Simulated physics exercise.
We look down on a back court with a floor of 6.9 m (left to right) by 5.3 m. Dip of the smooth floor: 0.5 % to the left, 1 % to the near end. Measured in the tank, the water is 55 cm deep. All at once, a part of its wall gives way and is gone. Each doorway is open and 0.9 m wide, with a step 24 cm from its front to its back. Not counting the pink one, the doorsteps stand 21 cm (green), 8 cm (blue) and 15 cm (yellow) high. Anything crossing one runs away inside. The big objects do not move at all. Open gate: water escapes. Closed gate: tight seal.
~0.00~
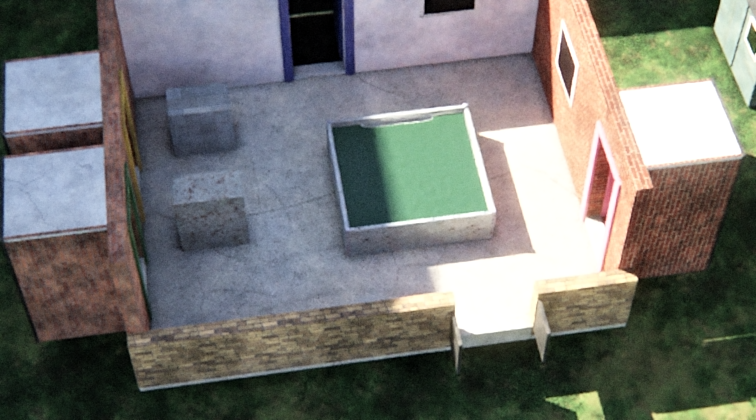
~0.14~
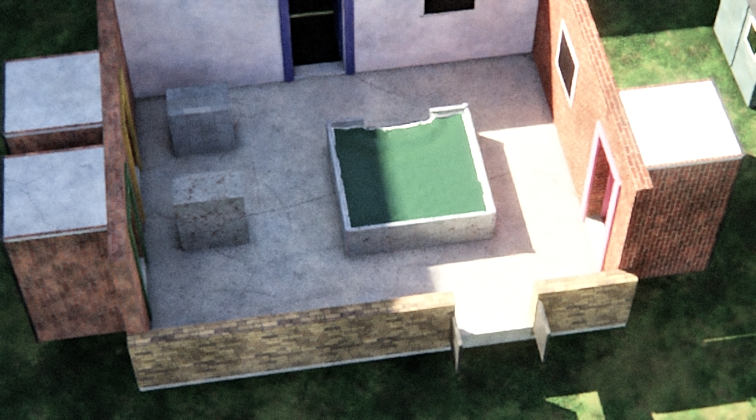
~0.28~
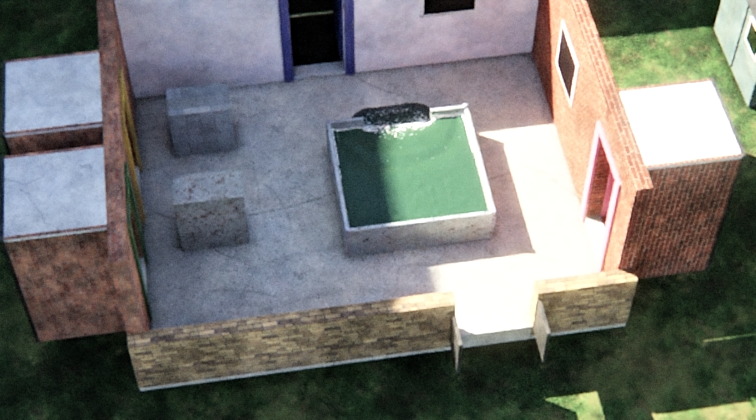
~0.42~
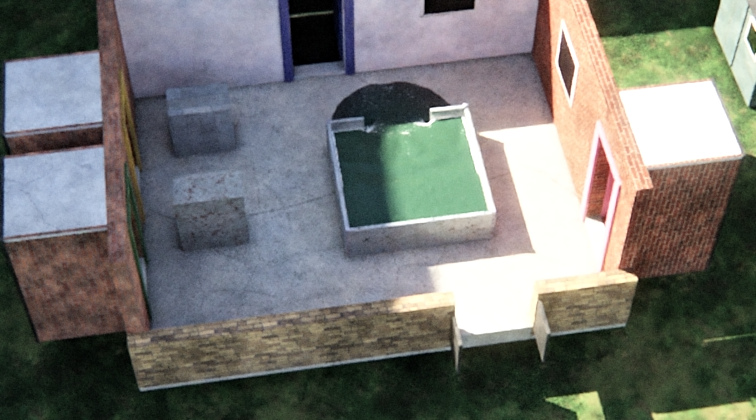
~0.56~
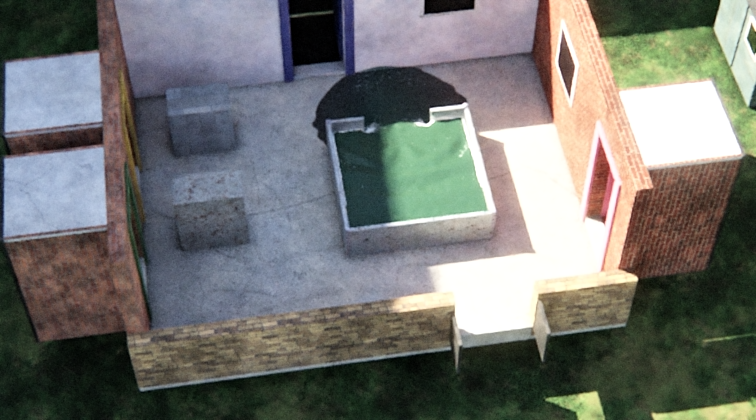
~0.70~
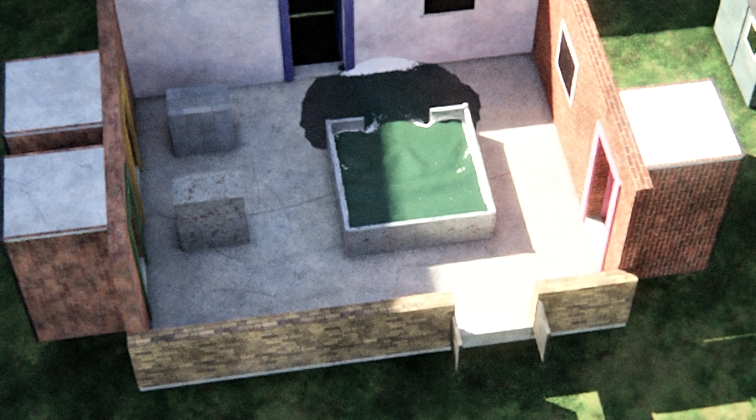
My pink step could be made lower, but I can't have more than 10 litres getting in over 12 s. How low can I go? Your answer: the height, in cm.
You could bring it down to roughly 8 cm.
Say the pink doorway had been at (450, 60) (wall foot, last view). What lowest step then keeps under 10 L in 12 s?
About 18 cm.
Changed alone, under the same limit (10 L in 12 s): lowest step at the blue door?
Blue: 22 cm.
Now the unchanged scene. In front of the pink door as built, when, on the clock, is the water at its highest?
8.5 s.
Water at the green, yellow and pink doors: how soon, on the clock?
Arrives: Green 4.5 s / yellow 3.2 s / pink 3.4 s.
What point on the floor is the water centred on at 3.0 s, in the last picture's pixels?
(398, 150) or so.
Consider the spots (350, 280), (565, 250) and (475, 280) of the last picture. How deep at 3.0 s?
In that order: 0, 0 and 0 cm.
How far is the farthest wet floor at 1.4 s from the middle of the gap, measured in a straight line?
Roughly 2.8 m from the gap.
After 1.4 s water covers 15 % of the floor, deepest (36 cm) near (377, 73); it has not reached the pink door.
After 3.0 s water covers 35 % of the floor, deepest (27 cm) near (533, 62); it has not reached the pink door.
After 12.0 s water covers 100 % of the floor, deepest (14 cm) near (153, 353); 7 cm at the pink door, 0 litres in over its 14 cm step.
At the pink door as built, the water arrived by 3.5 s and peaked near 10 cm at 8.6 s.
With a step of 6.5 cm, 20 litres would have come in within the 12 s; with 9 cm, 4 litres. So under 10 litres takes about 8 cm.
